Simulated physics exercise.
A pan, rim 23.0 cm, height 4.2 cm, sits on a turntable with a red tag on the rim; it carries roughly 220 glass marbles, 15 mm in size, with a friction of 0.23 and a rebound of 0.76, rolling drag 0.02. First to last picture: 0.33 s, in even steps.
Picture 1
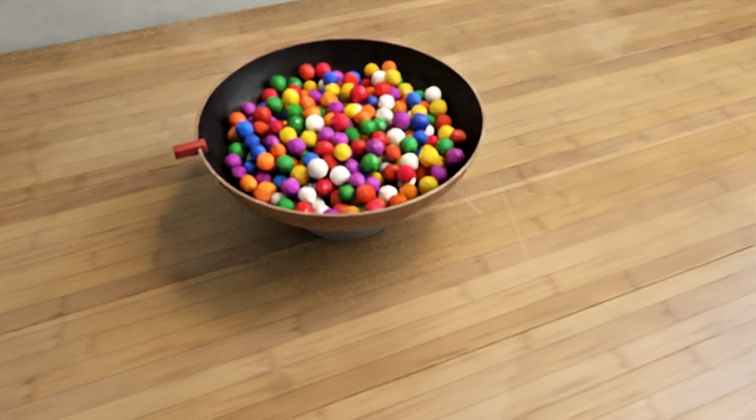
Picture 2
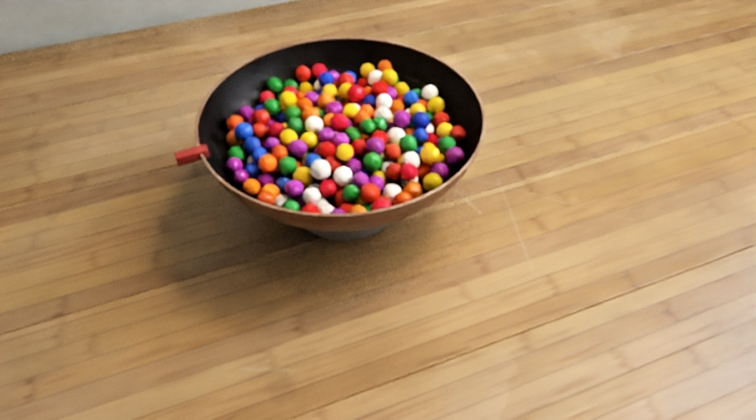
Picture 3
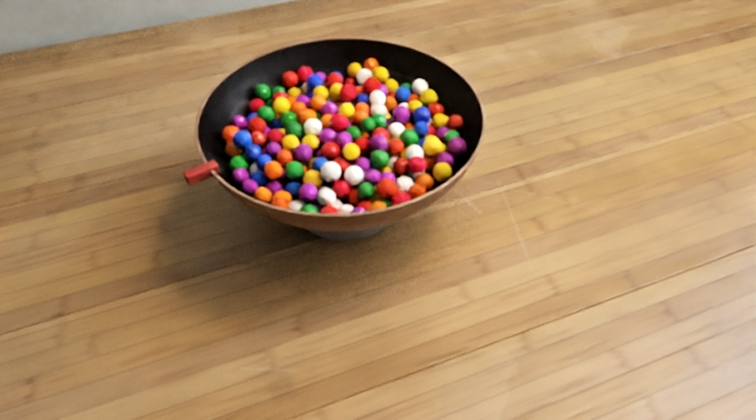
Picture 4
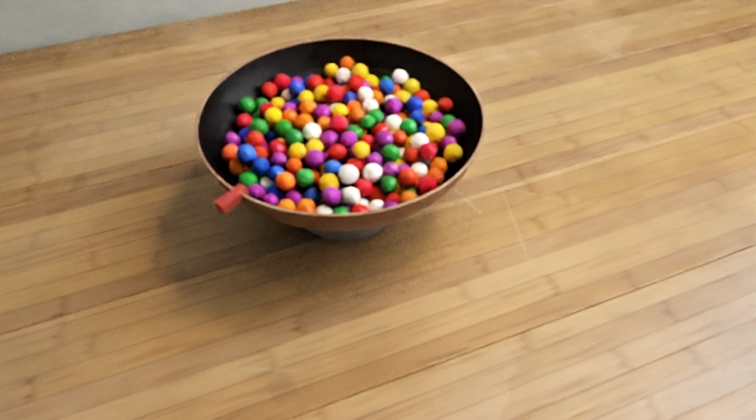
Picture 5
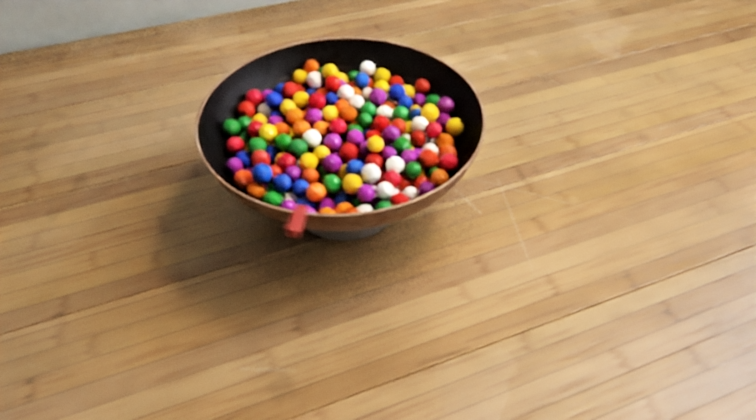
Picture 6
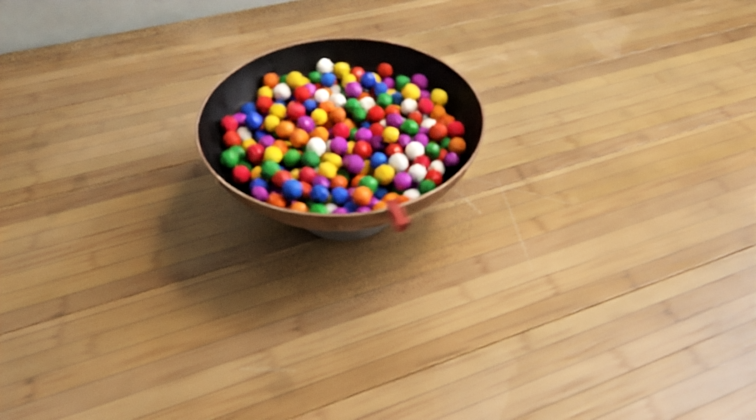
A light wooden plank surface with a strip of grey along its far edge is seen from above at an angle. A wide, dark-lined pan with a coppery rim sits left of centre, heaped with small red, blue, green, yellow, orange, purple and white balls. It turns slowly, then faster, its red tag sweeping from the left along the near rim to the right, the balls carried around with it, while the camera stays still.
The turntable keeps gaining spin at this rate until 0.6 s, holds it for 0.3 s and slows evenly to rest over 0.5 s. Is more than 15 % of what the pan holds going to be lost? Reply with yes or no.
Yes.
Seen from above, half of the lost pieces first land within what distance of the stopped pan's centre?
Distance: Some 26 cm.
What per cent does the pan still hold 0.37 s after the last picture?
Roughly 100 %.
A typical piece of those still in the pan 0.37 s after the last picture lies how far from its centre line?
Middling distance: Approx. 9.0 cm.
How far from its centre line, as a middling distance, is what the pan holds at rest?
6.5 cm, roughly.
Then, 0.37 s after the last picture, pan 100 %; middle of the pieces not yet landed near (343, 126).
Then, 0.67 s after the last picture, fallen behind where it stops 5 %, pan 75 %, in the air 15 %; middle of the pieces not yet landed near (348, 127).
Then, 0.95 s after the last picture, fallen behind where it stops 10 %, fallen left of where it stops 10 %, fallen right of where it stops 5 %, pan 65 %, fallen in front of where it stops 10 %; middle of the pieces not yet landed near (347, 134).
Then, 1.22 s after the last picture, fallen behind where it stops 10 %, fallen left of where it stops 10 %, fallen right of where it stops 5 %, pan 65 %, fallen in front of where it stops 10 %; middle of the pieces not yet landed near (338, 139).
In the end, fallen behind where it stops 10 %, fallen left of where it stops 10 %, fallen right of where it stops 5 %, pan 65 %, fallen in front of where it stops 10 %.
